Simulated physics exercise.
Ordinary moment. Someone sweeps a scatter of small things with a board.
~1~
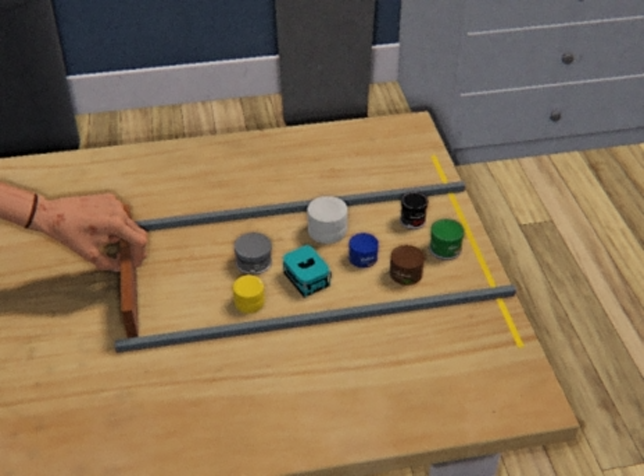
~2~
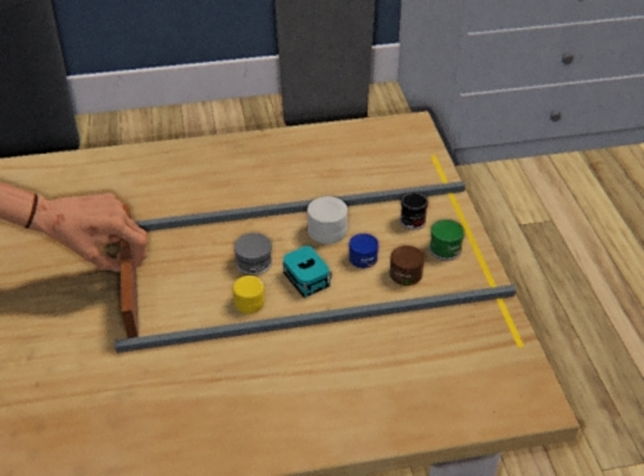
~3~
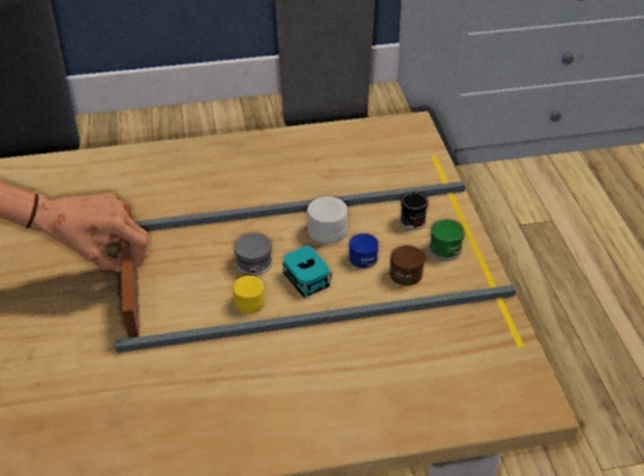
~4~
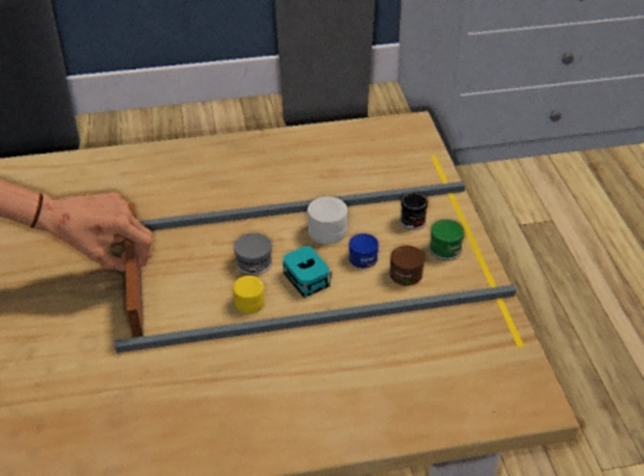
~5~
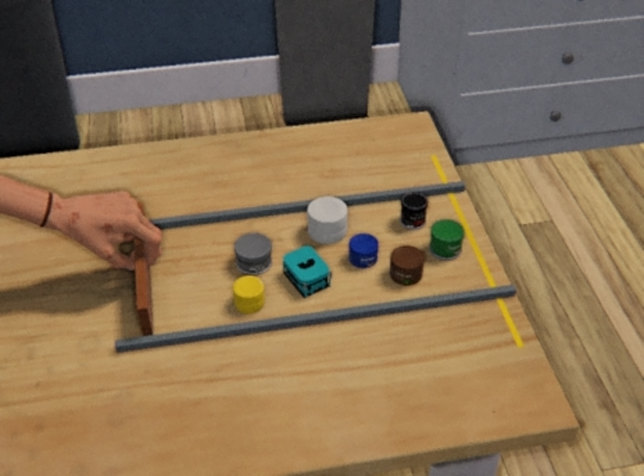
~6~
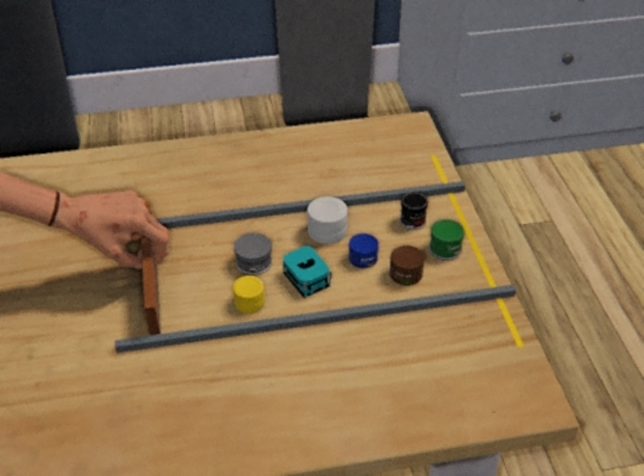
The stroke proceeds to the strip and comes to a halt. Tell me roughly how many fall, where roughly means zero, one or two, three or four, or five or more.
Roughly, five or more fall.
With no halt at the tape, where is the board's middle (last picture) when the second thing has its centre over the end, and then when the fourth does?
At the first moment about (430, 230), at the next about (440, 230).
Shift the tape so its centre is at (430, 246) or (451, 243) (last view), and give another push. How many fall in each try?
Tallies: 1, 4.
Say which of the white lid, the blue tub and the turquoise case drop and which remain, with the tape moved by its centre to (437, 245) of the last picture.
Outcome: The white lid is safe; the blue tub is safe; the turquoise case is safe.
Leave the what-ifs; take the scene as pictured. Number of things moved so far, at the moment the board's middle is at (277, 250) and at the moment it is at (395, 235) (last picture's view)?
Well, it's 3 at the first one and 8 at the second.
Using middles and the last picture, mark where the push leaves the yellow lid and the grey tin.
In the last picture, roughly (503, 265) and (486, 222).
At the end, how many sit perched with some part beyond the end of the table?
That comes to 3 of them.
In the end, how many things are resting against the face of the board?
That number would be 3.
Early on, none off yet; green tin at rest near (447, 240); black pot at rest near (414, 211); brown tub at rest near (407, 266).
Finally, the number that fall off is five or more; lost, turquoise case, blue tub, brown tub, black pot and green tin.
